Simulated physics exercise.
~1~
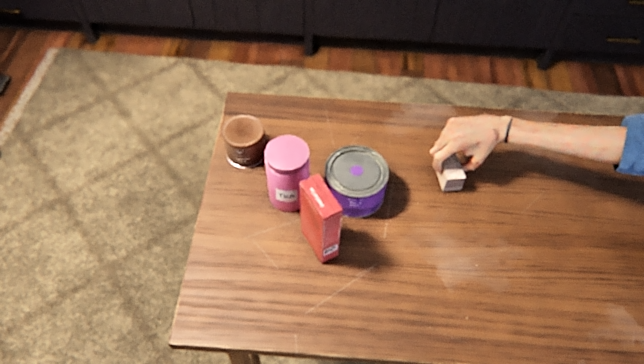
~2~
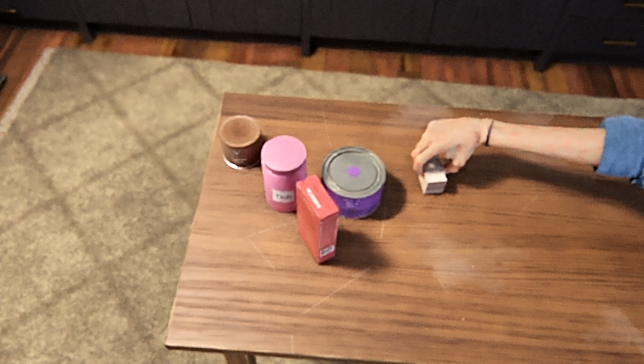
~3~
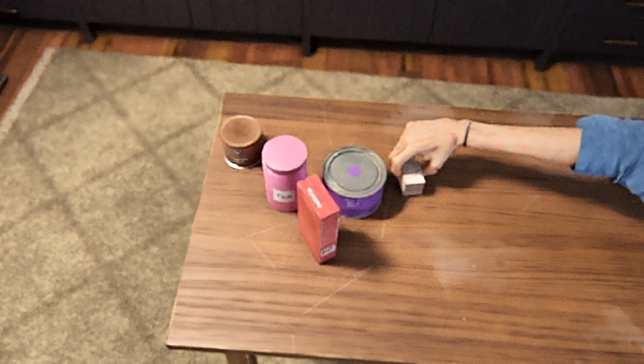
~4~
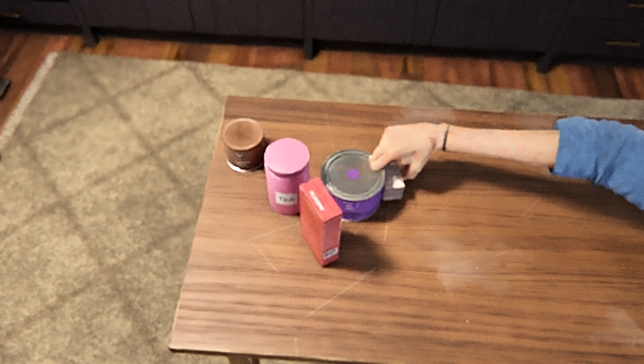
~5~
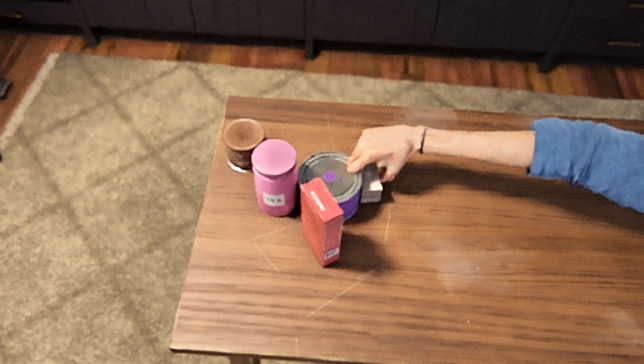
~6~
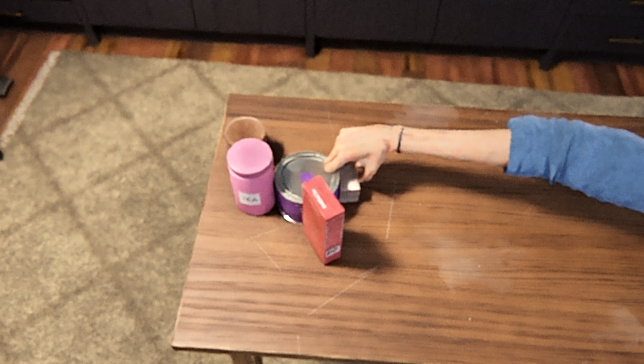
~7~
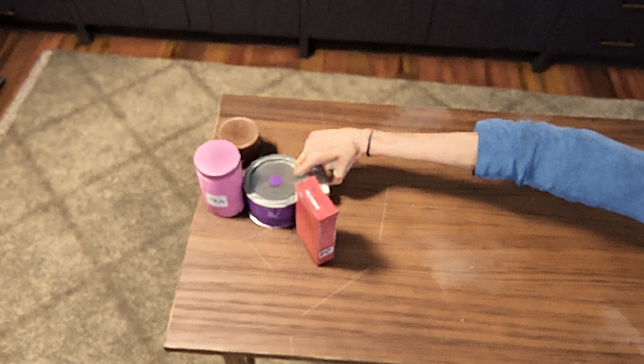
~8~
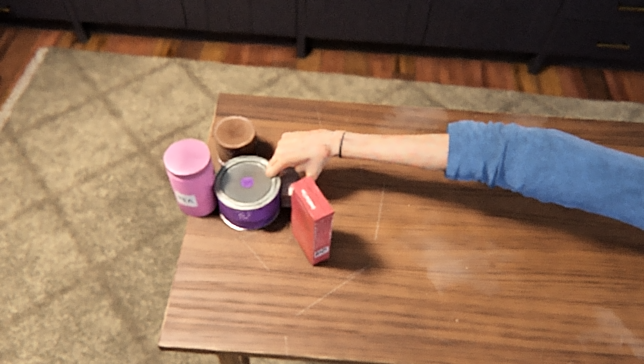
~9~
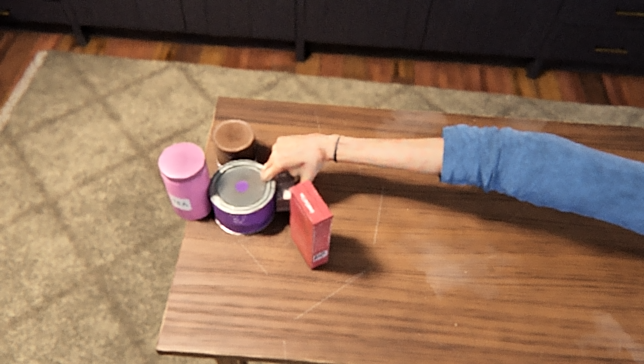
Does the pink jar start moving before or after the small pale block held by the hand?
The pink jar starts moving after the pale block. The hand is already sliding the block left while the jar still stands in its place.
